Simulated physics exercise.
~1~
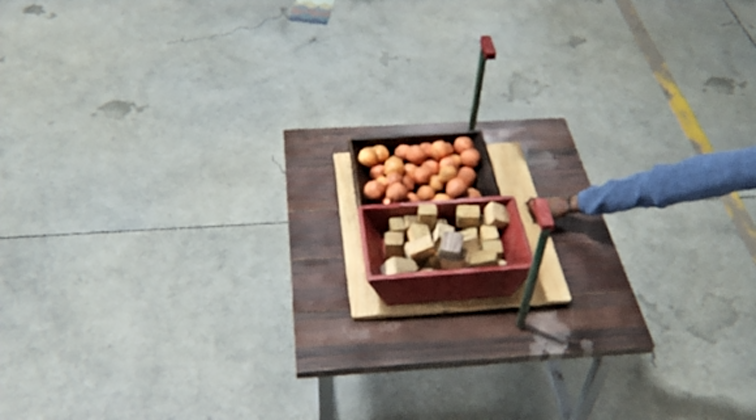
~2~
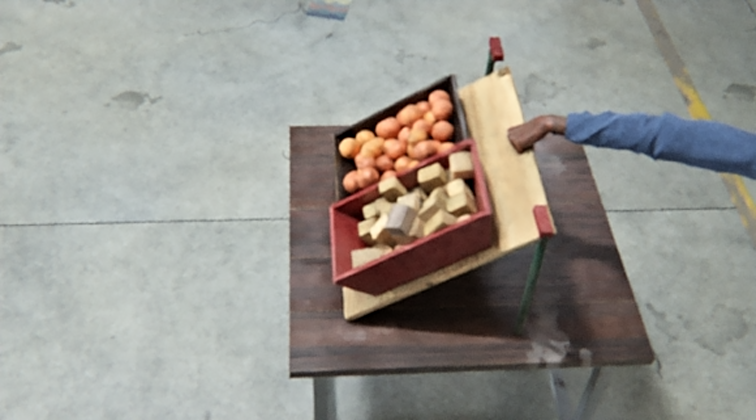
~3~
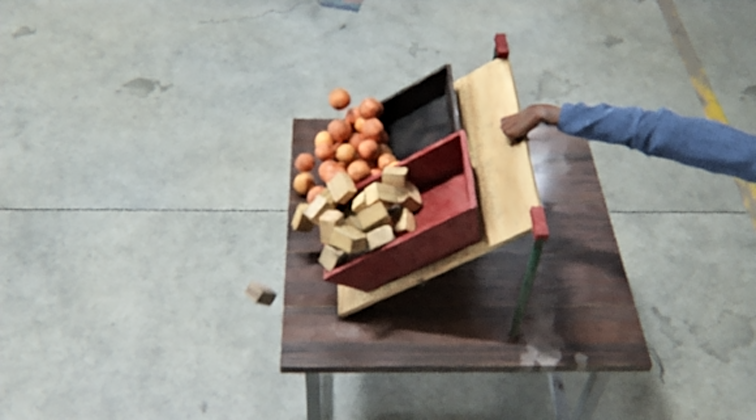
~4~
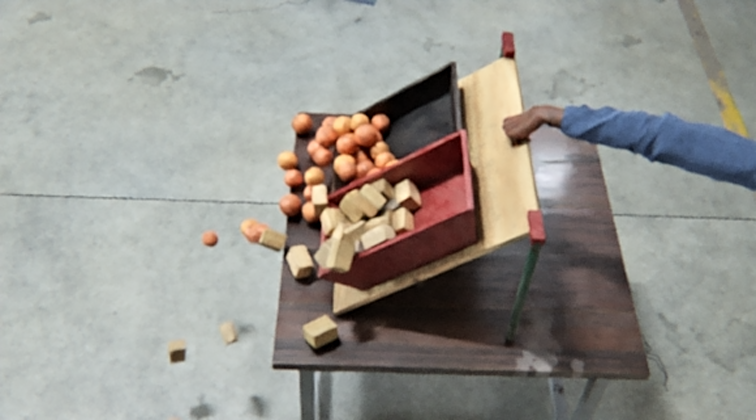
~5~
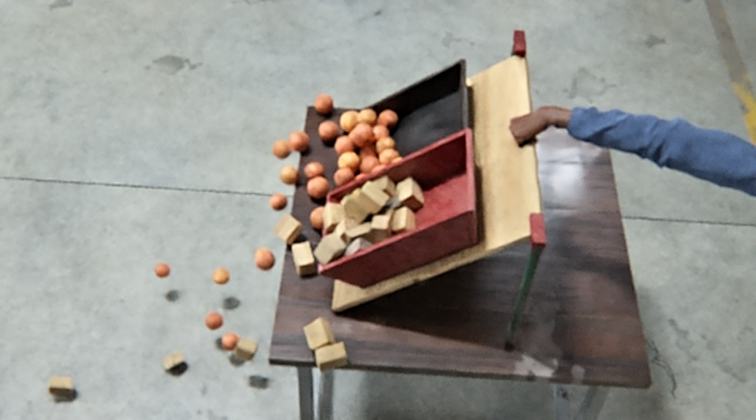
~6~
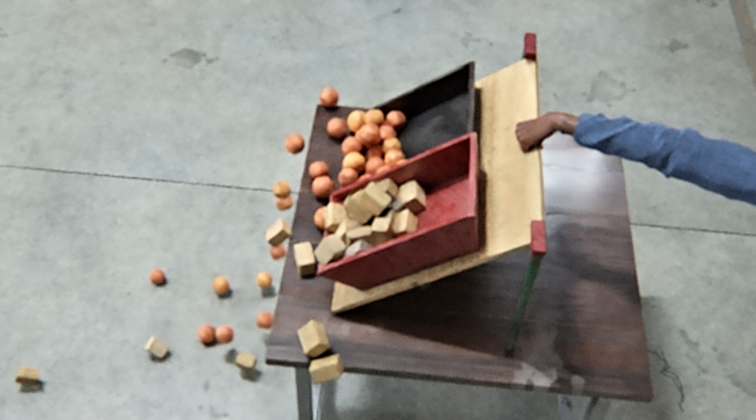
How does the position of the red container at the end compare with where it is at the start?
At the start the red container sits level on the flat board near the middle of the table. By the end it is a little further left and higher in view, tilted with its left end down.
On a table, a hand tips a board, spilling some oranges and blocks toward the floor.
